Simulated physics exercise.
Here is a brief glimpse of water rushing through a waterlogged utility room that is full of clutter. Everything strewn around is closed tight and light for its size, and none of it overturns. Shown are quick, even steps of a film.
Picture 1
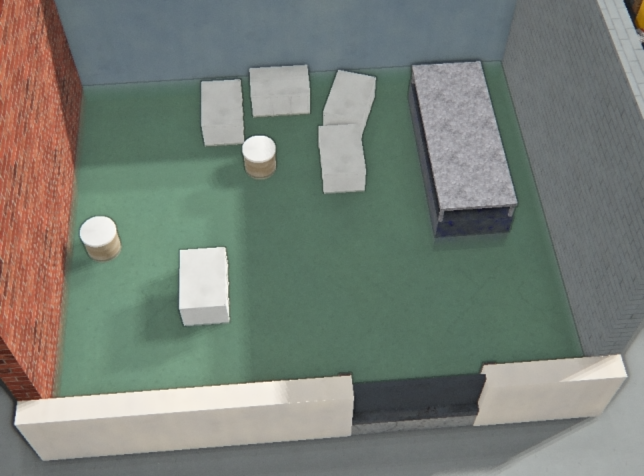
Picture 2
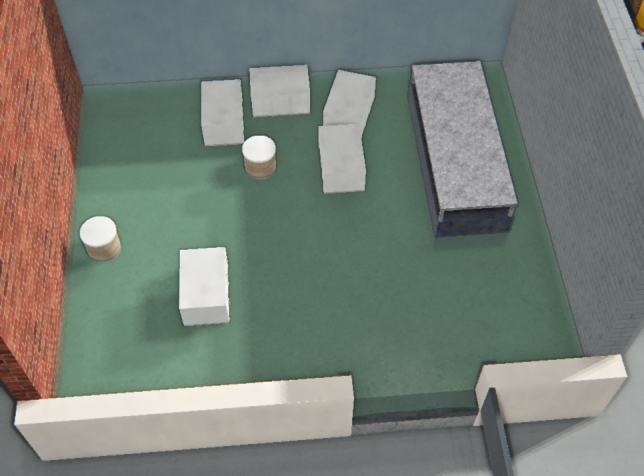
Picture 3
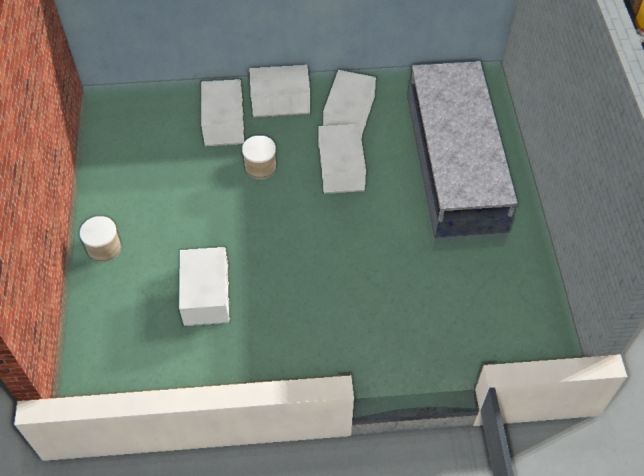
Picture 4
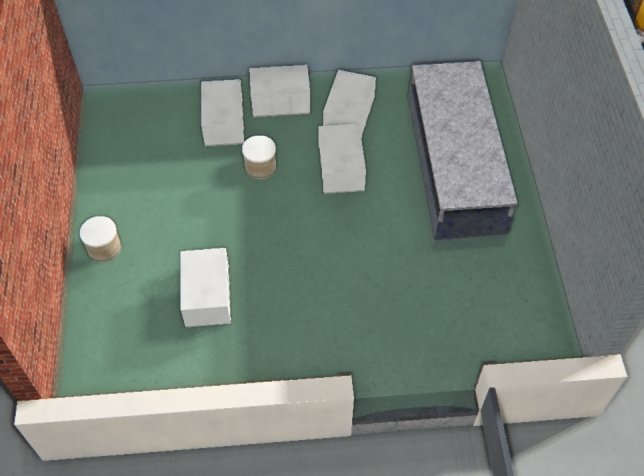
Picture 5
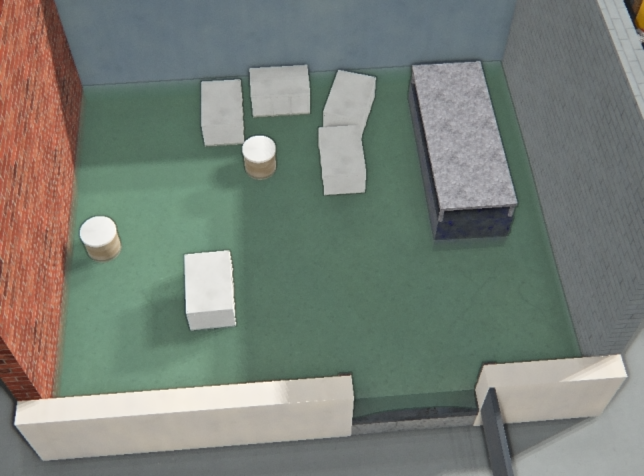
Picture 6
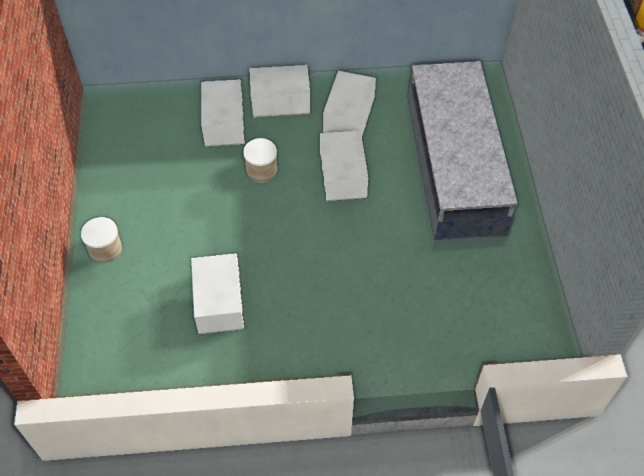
In a flooded walled room, a dark gate swings open and pale crates drift slightly.
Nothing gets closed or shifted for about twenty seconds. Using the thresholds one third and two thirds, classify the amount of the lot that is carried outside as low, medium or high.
Medium - from one third to two thirds.
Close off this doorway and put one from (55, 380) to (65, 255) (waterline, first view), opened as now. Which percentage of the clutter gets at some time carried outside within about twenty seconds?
Fraction out: Near 70 %.
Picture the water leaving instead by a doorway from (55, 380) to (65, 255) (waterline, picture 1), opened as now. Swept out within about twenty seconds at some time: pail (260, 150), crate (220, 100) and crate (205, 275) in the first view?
Answer, item by item: Lost, lost, lost.
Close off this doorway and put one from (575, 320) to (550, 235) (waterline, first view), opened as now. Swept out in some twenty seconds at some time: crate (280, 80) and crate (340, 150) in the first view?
Held back; lost through the gap.
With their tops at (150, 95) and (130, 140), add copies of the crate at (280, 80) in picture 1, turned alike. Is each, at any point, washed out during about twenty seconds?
Well, the first one ends up trapped, and the second one ends up trapped.
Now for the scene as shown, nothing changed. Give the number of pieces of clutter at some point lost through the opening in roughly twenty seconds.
It totals 3.
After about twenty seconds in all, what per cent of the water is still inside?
44 %.
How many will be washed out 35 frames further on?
I make it 2.
A moment on, 0 of 7 are out; 7 afloat.
Next, 1 of 7 are out; 6 afloat.
Later, 2 of 7 are out; 5 afloat.
In the end, 3 of 7 are out; 4 afloat.
